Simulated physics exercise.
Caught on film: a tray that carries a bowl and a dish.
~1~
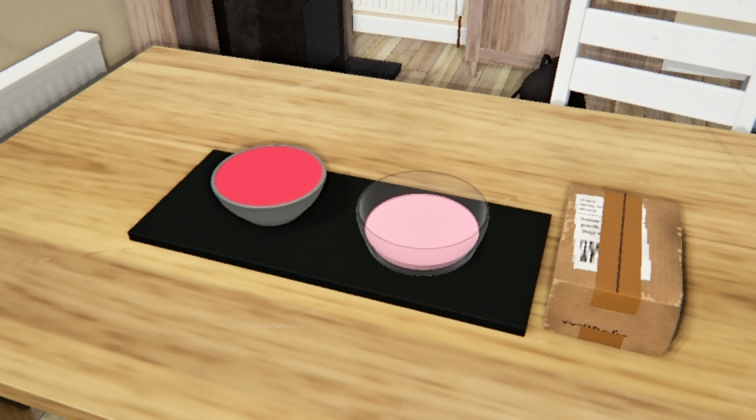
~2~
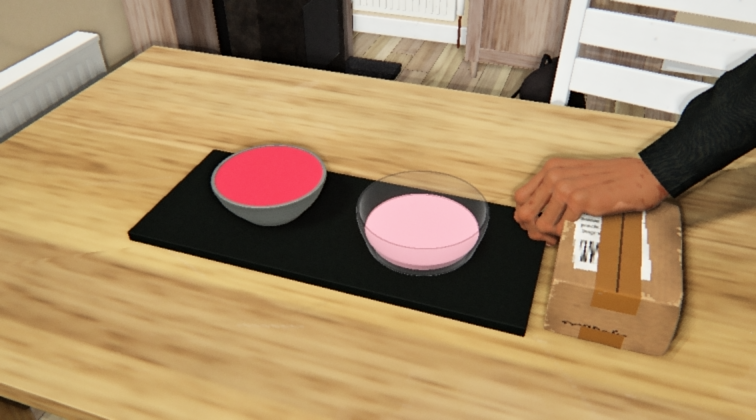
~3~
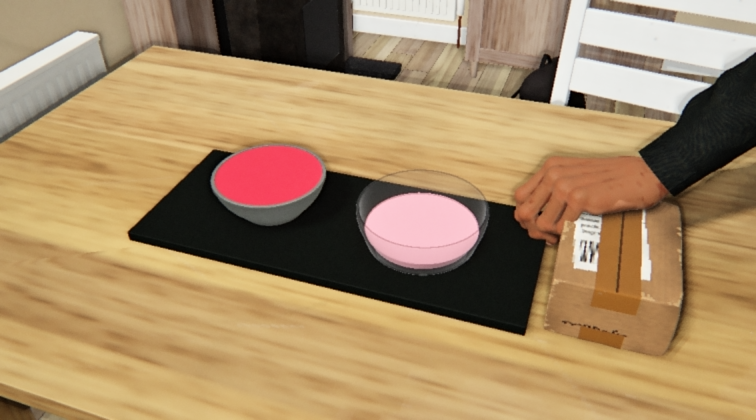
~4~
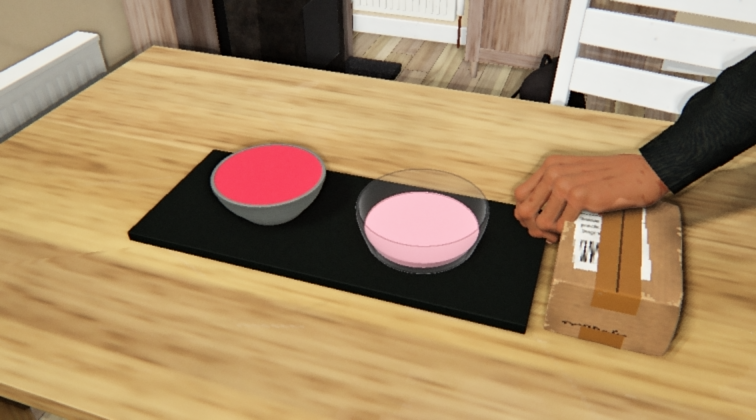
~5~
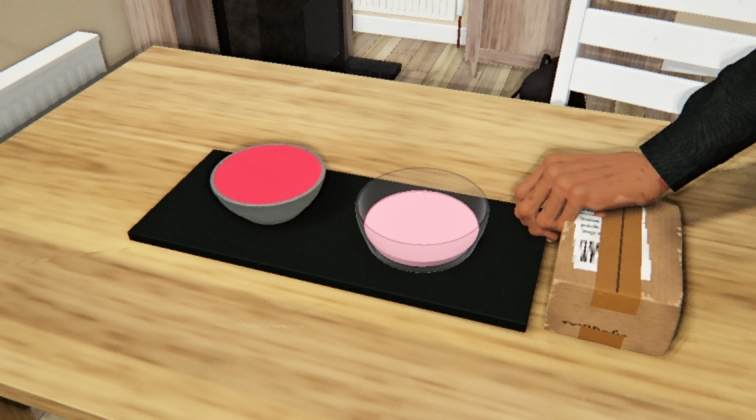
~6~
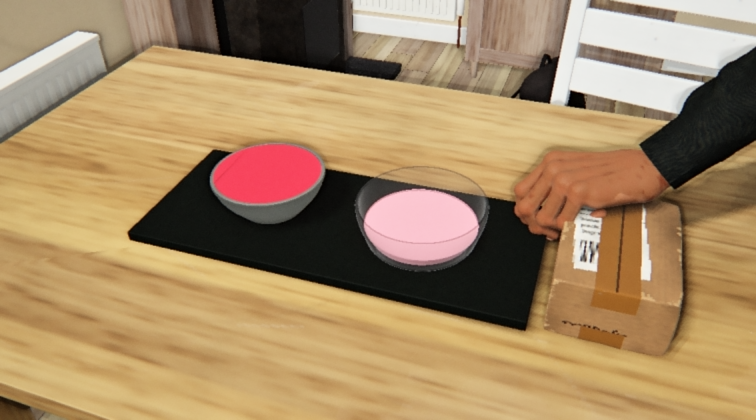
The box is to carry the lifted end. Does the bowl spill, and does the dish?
The bowl loses some; the dish holds.
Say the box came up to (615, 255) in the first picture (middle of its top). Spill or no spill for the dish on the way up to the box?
Verdict: Holds.
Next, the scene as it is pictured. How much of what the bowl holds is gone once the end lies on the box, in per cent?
Some 28 per cent.
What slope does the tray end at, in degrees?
Some 10 degrees.
A moment on, the tray slopes by about 5°; bowl, a puddle lies under it; dish, all is still inside.
Further on, the tray slopes by about 11°; bowl, a puddle lies under it; dish, all is still inside.
When it is over, the tray slopes by about 10°, resting on the box; bowl, a puddle lies under it; dish, all is still inside.
